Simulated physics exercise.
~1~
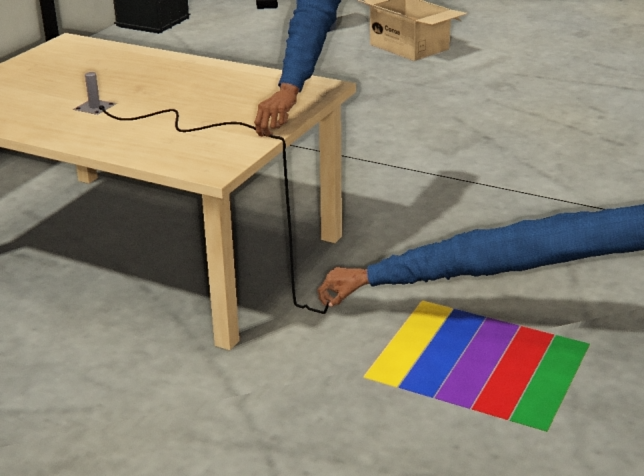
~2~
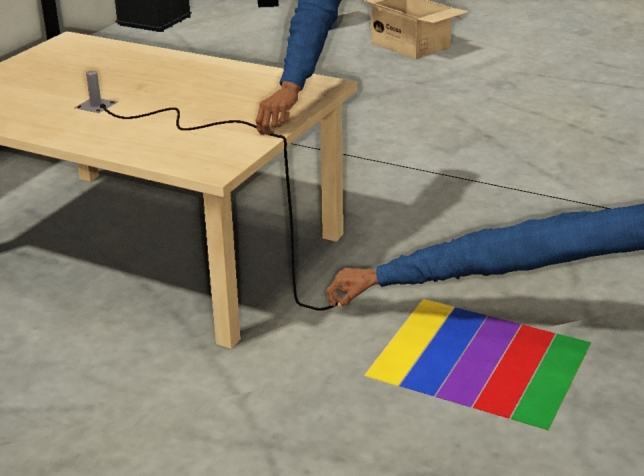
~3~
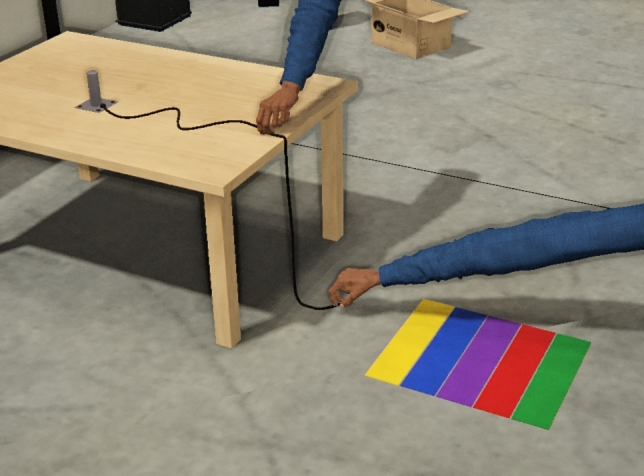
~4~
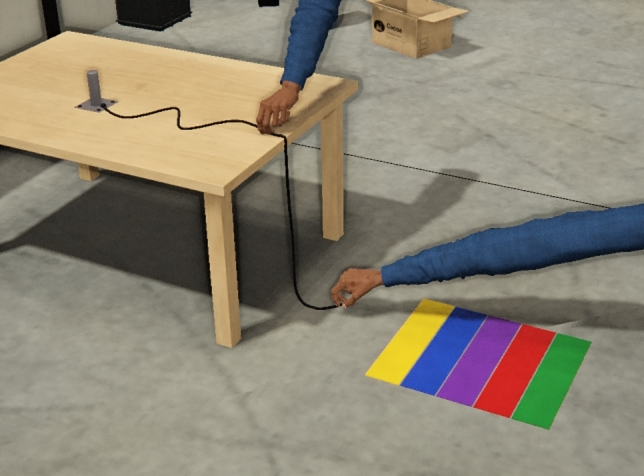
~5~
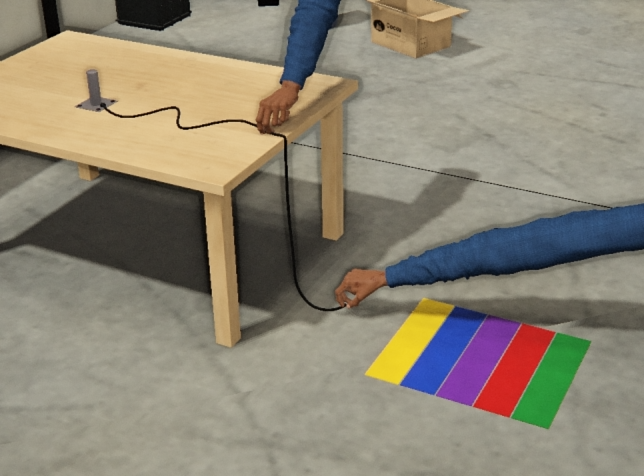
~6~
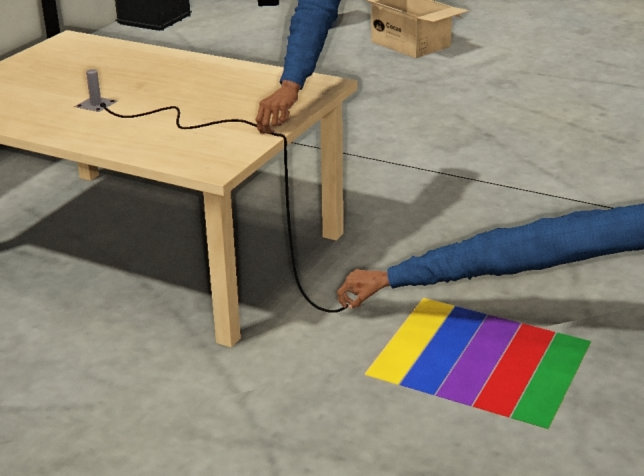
Concrete floor beside a low wooden table, one hand pinning a black cord at the edge, another drawing its end slightly right.
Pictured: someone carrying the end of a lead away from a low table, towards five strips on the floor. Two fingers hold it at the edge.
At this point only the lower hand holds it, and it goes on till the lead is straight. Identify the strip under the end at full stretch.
Strip: Red.
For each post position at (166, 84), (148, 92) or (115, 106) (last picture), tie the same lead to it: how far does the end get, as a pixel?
Going through them in sequence: (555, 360), (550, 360) and finally (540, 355).
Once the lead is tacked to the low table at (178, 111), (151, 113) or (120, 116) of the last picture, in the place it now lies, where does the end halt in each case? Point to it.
Approximately (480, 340), (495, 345) and (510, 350), respectively.
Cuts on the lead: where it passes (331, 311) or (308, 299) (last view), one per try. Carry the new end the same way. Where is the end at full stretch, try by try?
Going through both, you get (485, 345) and then (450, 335).
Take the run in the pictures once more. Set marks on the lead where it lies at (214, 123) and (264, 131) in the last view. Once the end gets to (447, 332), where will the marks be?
They sit at (262, 133) and (295, 178), in that order.
Soon after, end near (448, 332); over blue.
Then, end near (491, 344); over purple.
At full stretch, end near (516, 351); over red. The red one.
